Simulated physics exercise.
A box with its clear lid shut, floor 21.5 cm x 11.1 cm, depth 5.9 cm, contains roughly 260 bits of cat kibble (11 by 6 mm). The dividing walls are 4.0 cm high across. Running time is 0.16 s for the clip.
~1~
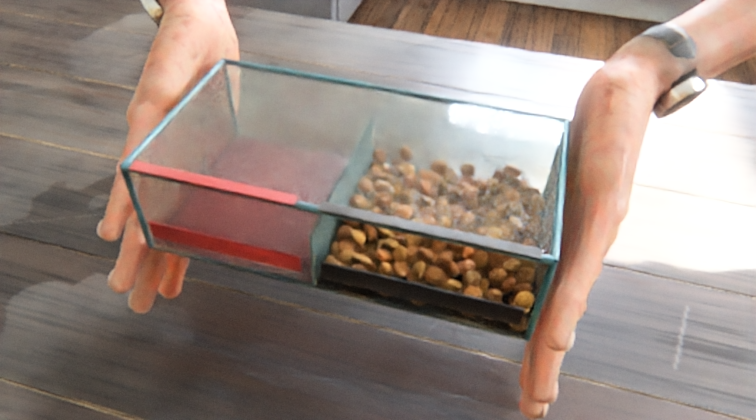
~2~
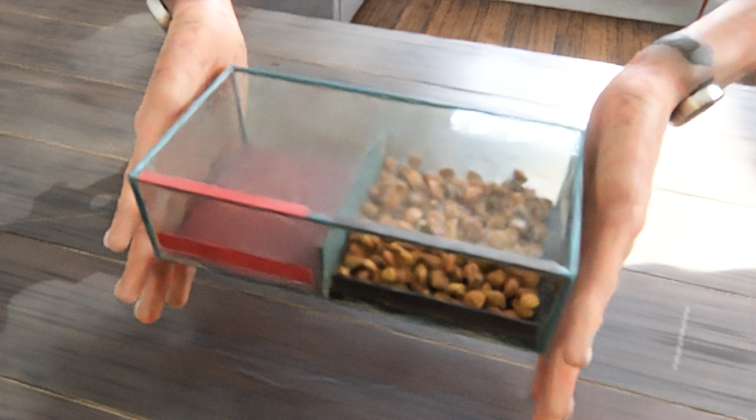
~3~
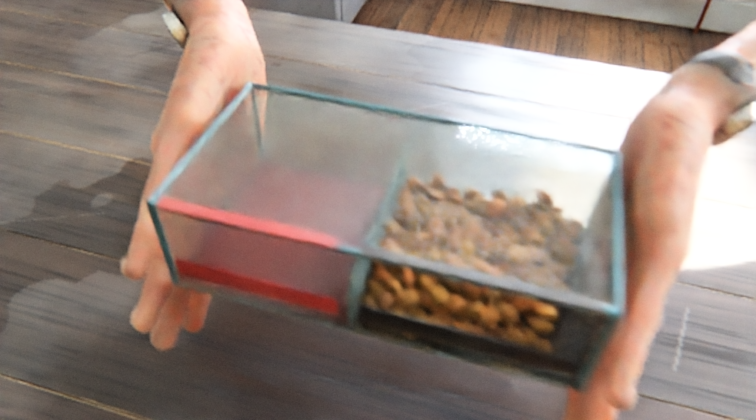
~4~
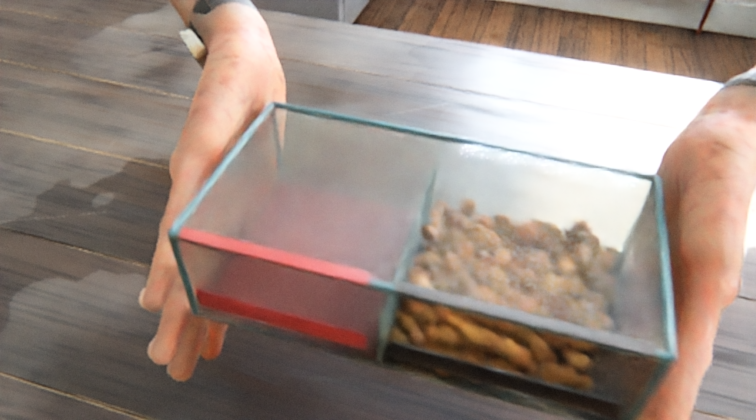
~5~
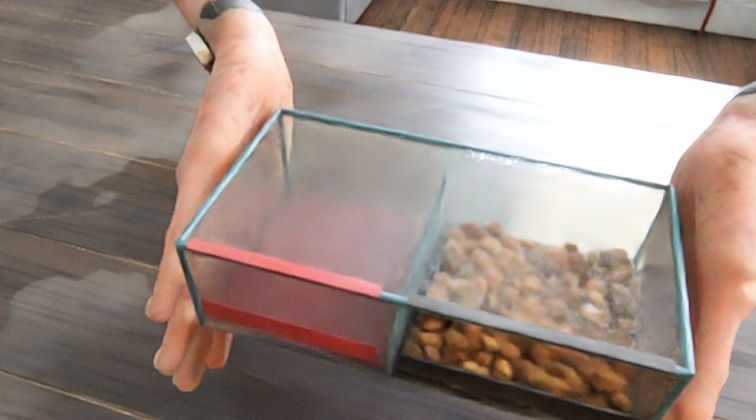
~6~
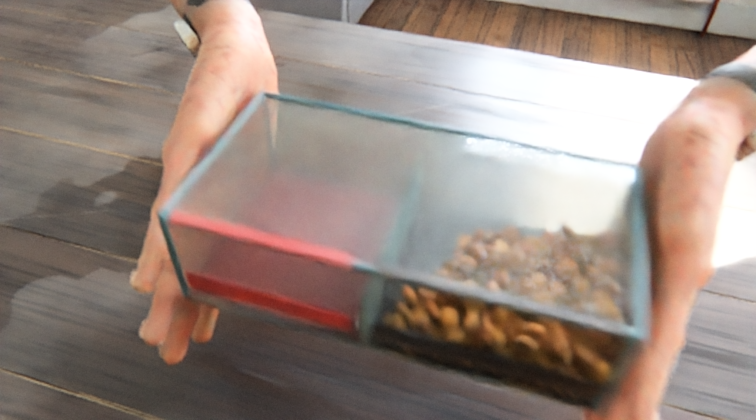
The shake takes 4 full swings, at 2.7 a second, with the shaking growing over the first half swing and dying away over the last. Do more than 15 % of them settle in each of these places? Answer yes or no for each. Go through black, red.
Black compartment - yes, red compartment - yes.
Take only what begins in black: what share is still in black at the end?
80 %, about.
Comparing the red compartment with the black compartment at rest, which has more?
The bigger portion ends up in the black compartment.
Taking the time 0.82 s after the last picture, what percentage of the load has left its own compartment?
Near 15 in a hundred.
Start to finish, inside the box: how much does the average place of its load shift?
Net movement: Around 1.5 cm.
Then, 0.45 s after the last picture, tilt 0 degrees; black 90 %, red 10 %; middle of all pieces near (372, 165).
Then, 0.82 s after the last picture, tilt 0 degrees; black 85 %, red 15 %; middle of all pieces near (372, 173).
Then, 1.16 s after the last picture, tilt 0 degrees; black 80 %, red 20 %; middle of all pieces near (438, 238).
Then, 1.49 s after the last picture, tilt 0 degrees; black 75 %, red 25 %; middle of all pieces near (416, 233).
In the end, black 75 %, red 25 %.
